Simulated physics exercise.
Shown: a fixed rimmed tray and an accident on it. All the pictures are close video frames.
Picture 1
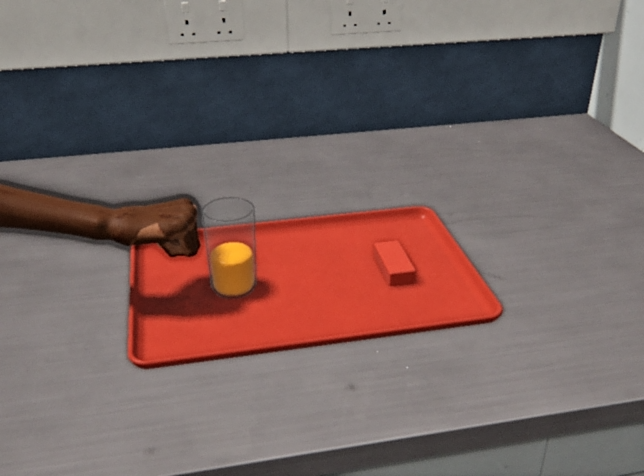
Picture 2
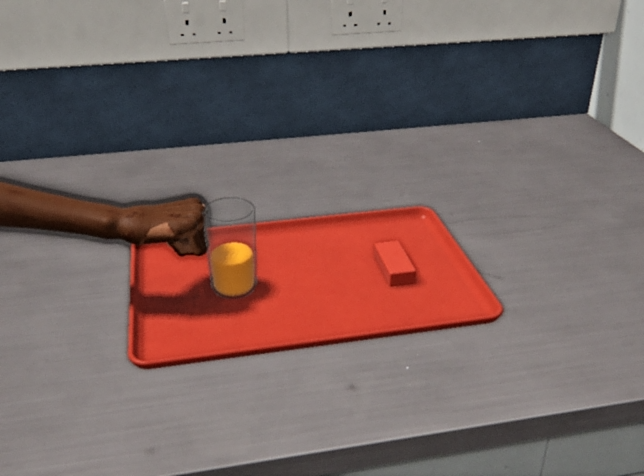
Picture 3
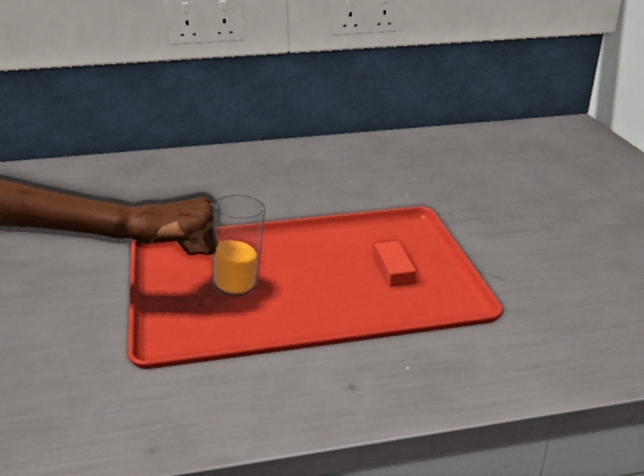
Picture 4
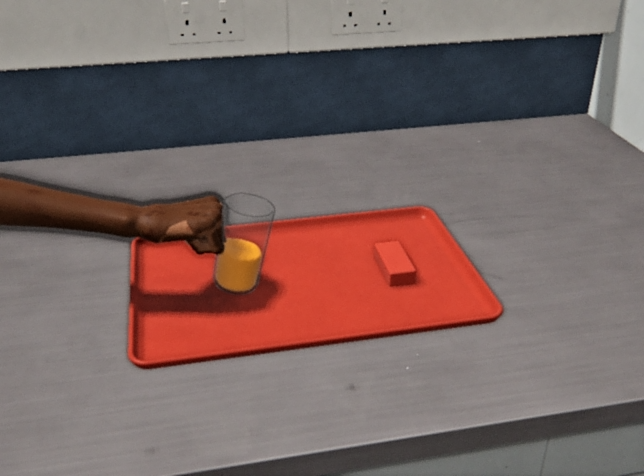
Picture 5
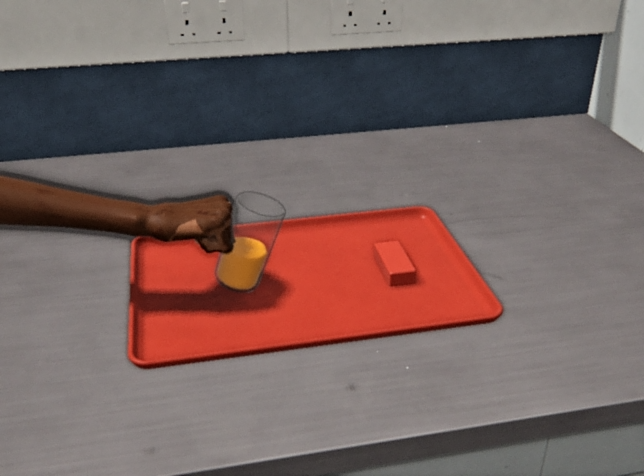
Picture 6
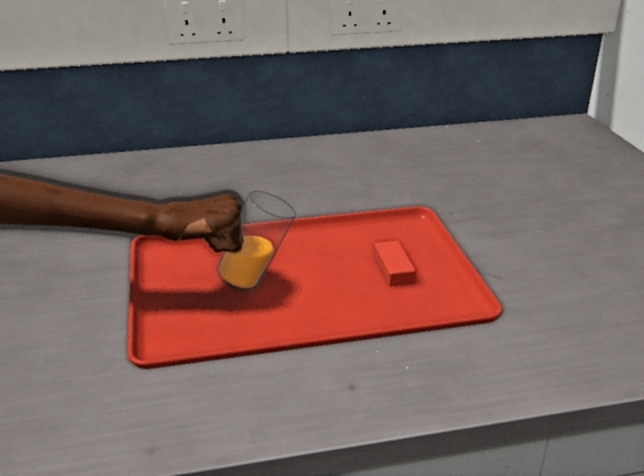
A brown hand and forearm reach in from the left over a grey countertop, seen from slightly above, with a dark blue strip and wall sockets behind. On the counter lies a red tray holding a clear glass of orange juice on its left side and a small red block on its right. The fist moves rightward against the glass, which leans gradually to the right while the camera stays still.
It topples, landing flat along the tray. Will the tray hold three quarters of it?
Looks like less than a quarter spills past the tray's edge.
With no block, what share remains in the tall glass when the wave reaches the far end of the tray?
45 %.
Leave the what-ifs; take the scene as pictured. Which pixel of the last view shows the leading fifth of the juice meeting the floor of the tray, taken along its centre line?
At about (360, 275).
A moment on, the tall glass is falling and 100 per cent is in the glass, 0 on the tray and 0 above or beyond its rim.
Next, the tall glass lies on its side and 87 per cent is in the glass, 9 on the tray and 4 above or beyond its rim.
Then the tall glass lies on its side and 45 per cent is in the glass, 37 on the tray and 19 above or beyond its rim.
Later the tall glass lies on its side and 25 per cent is in the glass, 67 on the tray and 8 above or beyond its rim.
Finally, 93 per cent is held by tray and glass, 7 is off the tray.
